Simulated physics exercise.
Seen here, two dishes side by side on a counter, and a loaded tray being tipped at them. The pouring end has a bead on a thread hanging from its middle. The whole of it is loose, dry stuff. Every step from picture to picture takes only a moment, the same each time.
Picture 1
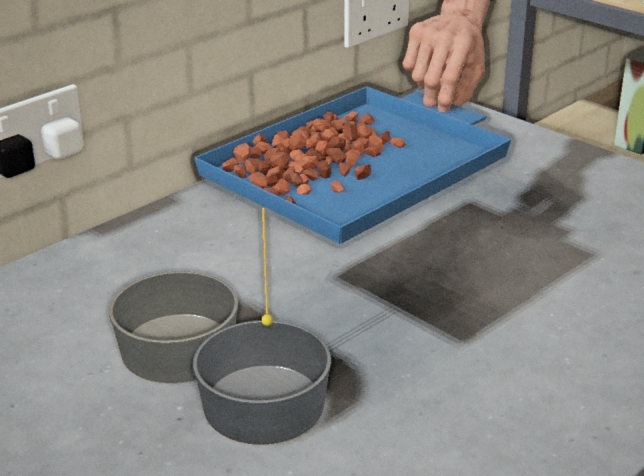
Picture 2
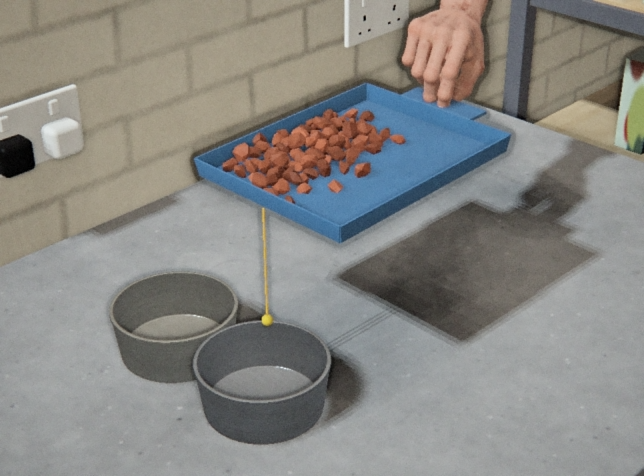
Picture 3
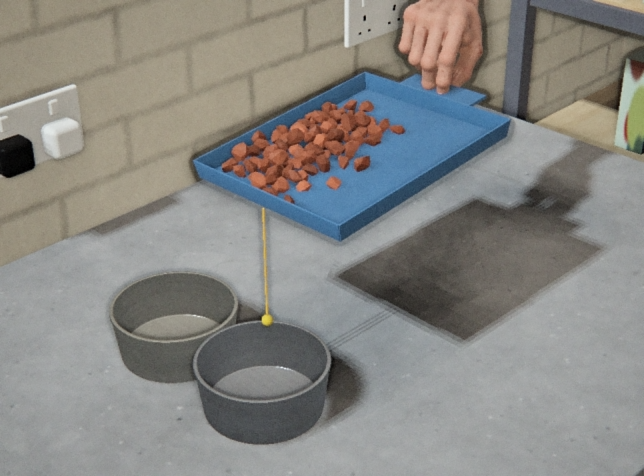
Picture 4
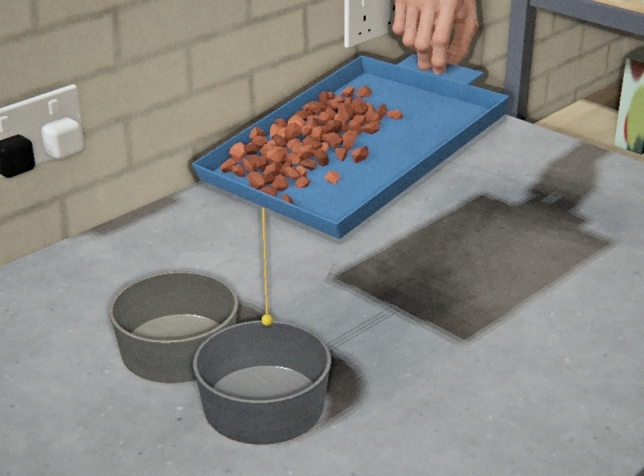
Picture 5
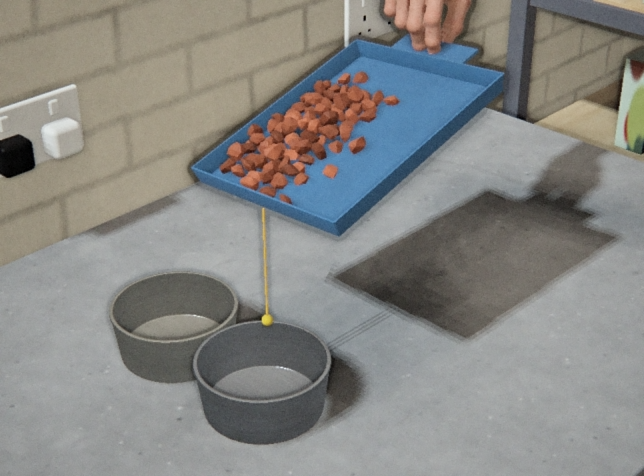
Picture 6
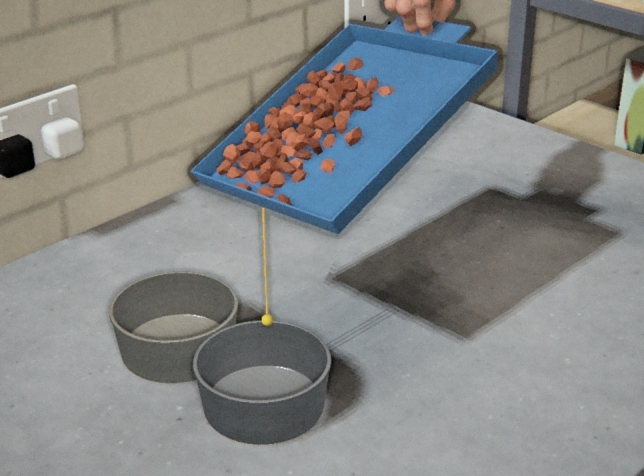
The clip opens on a hand holding the handle of a blue tray of reddish-brown chunks above a grey counter, with two empty round dishes below and a yellow bead hanging on a thread. The hand then raises the far end, steepening the tray toward its left corner, and a few chunks shift slightly.
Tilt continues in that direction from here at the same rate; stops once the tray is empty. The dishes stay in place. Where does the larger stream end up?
The left one fills more.
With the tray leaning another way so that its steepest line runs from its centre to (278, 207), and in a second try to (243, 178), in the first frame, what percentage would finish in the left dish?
The share is 10 per cent in the first and 90 per cent in the second.
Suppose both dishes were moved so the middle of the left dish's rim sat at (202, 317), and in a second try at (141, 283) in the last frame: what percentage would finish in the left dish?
I'd expect some 90 percent, and then some 10 percent.
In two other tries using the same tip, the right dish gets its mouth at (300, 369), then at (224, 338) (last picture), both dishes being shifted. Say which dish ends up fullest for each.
At the first spot the left-side one comes out ahead, at the second spot the right-side one.
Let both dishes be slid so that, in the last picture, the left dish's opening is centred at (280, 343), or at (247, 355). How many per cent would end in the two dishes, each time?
Around 10 percent the first time, around 30 percent the second.
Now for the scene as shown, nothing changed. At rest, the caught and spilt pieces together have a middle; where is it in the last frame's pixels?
Centre at rest: Close to (171, 353).
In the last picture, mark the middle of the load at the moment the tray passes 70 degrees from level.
Mark it at roughly (238, 148) in the final frame.
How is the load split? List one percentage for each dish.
Left 70 per cent, right 20 per cent.
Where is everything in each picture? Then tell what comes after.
The first picture shows corners of the pouring end at (199, 158) and (340, 225), level; middle of the load at (312, 155), bits of crushed brick; left dish at (126, 349); right dish at (213, 408); bead on its thread at (267, 320).
The second picture shows corners of the pouring end at (199, 158) and (340, 224), level; middle of the load at (312, 154).
The third picture shows corners of the pouring end at (198, 160) and (339, 223), tipped barely, lowest at the left corner; middle of the load at (311, 149).
The fourth picture shows corners of the pouring end at (197, 163) and (336, 221), tipped a little, lowest at the left corner; middle of the load at (309, 142).
The fifth picture shows corners of the pouring end at (196, 166) and (334, 219), tipped clearly, lowest at the left corner; middle of the load at (307, 135).
The sixth picture shows corners of the pouring end at (195, 170) and (331, 218), tipped clearly, lowest at the left corner; middle of the load at (303, 129), a stray few on the move; left dish at (126, 349); right dish at (213, 408).
Soon after the last picture, tray tipped steeply; nearly all on the tray; a stray few in the air.
A little later, tray tipped past a quarter turn; a small part on the tray; a small part in the right dish; about half in the left dish; a small part outside both; a small part in the air.
Later still, tray tipped past a quarter turn; about a quarter in the right dish; about two thirds in the left dish; a small part outside both.
At rest, tray tipped past a quarter turn; about a quarter in the right dish; about two thirds in the left dish; a small part outside both.
